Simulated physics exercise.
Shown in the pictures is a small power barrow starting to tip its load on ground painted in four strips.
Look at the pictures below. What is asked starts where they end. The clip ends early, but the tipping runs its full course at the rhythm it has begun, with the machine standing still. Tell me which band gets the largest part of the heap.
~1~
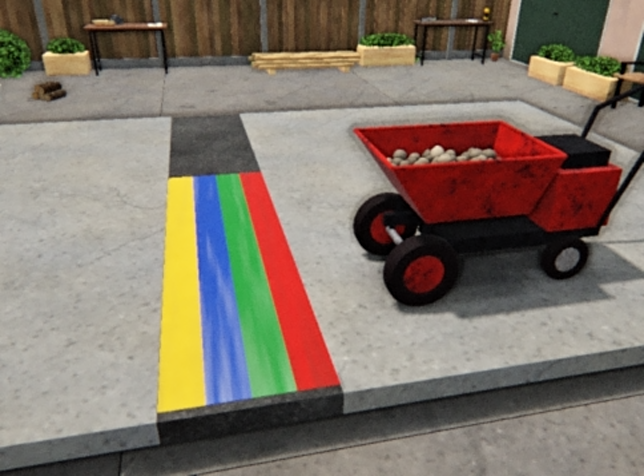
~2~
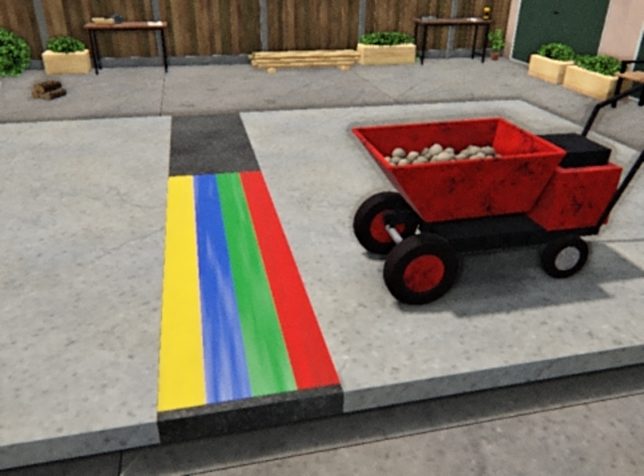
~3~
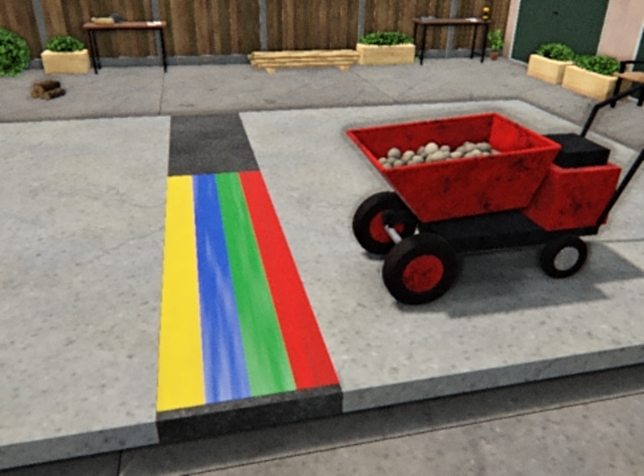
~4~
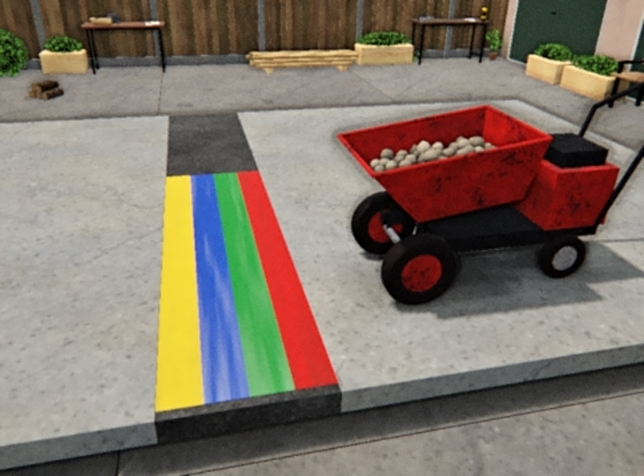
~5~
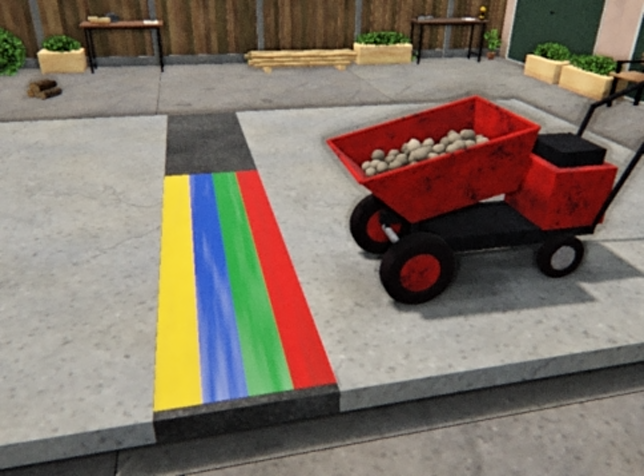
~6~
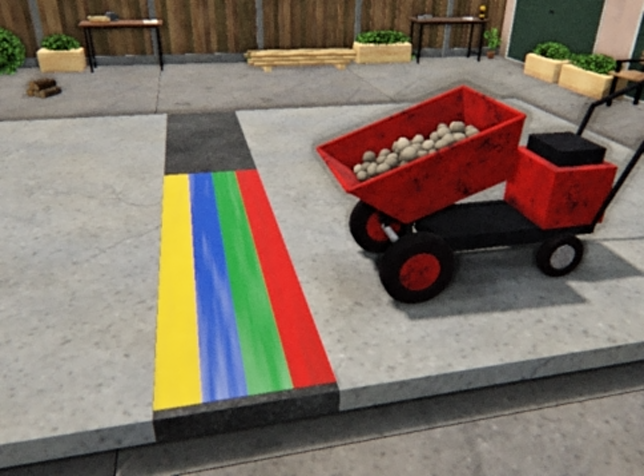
I would say the green band gets the largest part.
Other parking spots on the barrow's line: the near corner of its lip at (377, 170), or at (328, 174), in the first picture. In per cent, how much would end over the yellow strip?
That works out to 10 per cent for the first position and 20 per cent for the second.
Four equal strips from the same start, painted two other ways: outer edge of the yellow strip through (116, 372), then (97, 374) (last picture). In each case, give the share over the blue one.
Near 10 and 10 in a hundred.
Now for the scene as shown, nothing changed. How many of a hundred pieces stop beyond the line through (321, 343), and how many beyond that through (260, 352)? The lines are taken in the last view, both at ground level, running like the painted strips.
Result, first then second: 70 %, 40 %.
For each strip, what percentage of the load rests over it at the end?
Split by strip in per cent: Red 20; green 30; blue 10; yellow 5.
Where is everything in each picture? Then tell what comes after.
Lip of the skip near (393, 169), level; top of the load near (451, 161), river pebbles; red strip near (305, 344); green strip near (265, 349); blue strip near (224, 355); yellow strip near (181, 361), in the first picture.
Lip of the skip near (391, 169), level; top of the load near (450, 160), in the second picture.
Lip of the skip near (384, 171), tipped barely; top of the load near (456, 158), in the third picture.
Lip of the skip near (374, 176), tipped a little; top of the load near (468, 153), in the fourth picture.
Lip of the skip near (361, 183), tipped a little; top of the load near (470, 148), in the fifth picture.
Lip of the skip near (348, 191), tipped clearly; top of the load near (460, 141); red strip near (301, 341); green strip near (261, 347); blue strip near (220, 353); yellow strip near (177, 359), in the sixth picture.
Shortly afterwards, skip tipped steeply; the whole lot in the skip.
Next, skip tipped right over; near two thirds in the skip; a little over the red strip; near a quarter over the green strip; only a few over the blue strip; only a few over the yellow strip.
Some moments later, skip tipped right over; near a quarter in the skip; near a quarter over the red strip; near a quarter over the green strip; a little over the blue strip; a little over the yellow strip; a little off the paint.
In the end, skip tipped right over; near a quarter in the skip; near a quarter over the red strip; near a quarter over the green strip; a little over the blue strip; a little over the yellow strip; a little off the paint.
